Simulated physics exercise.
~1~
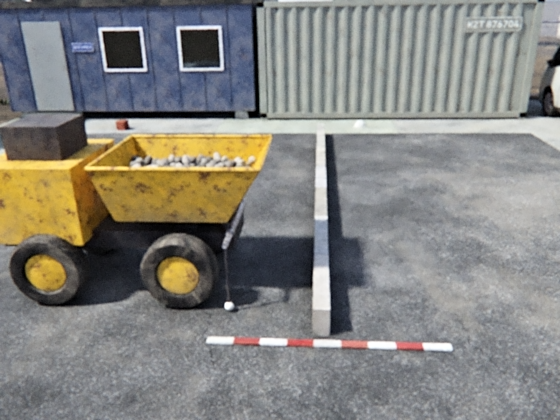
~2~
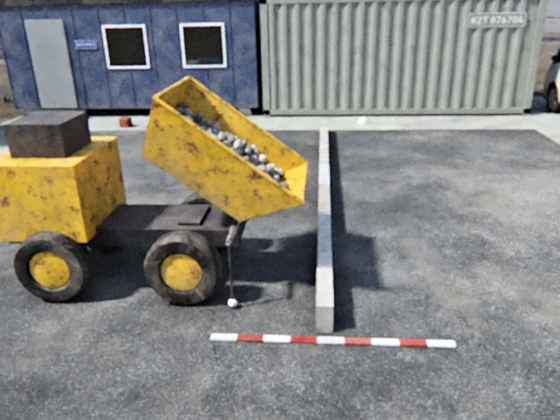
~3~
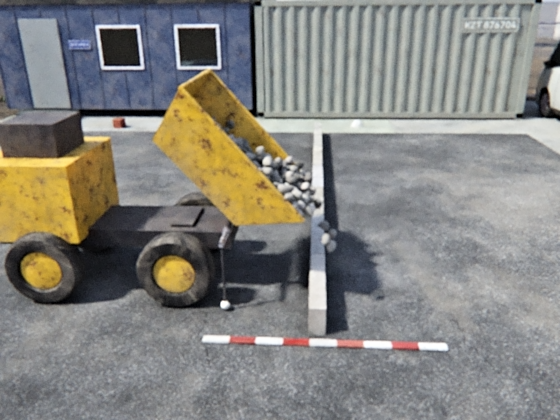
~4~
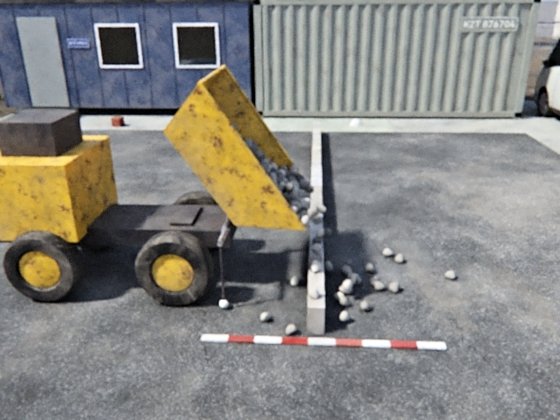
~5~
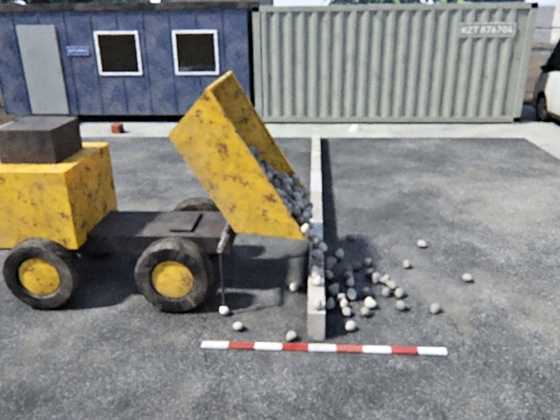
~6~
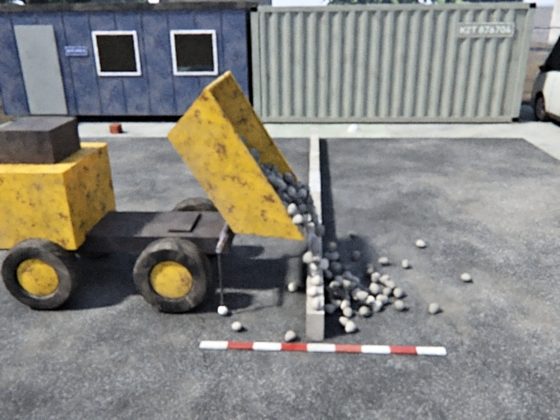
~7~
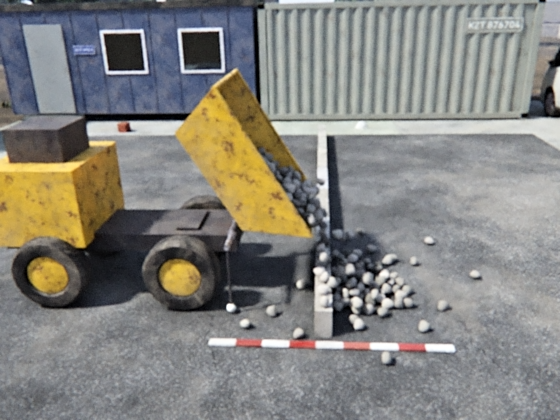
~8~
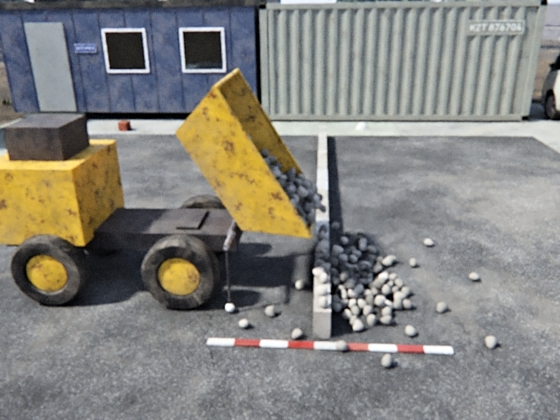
A yellow dumper's skip tipped steeply to the right and held there as grey cobbles slid out, some tumbling over the low kerb and scattering on the tarmac, until a loose pile lay beyond it, with many stones still in the skip.
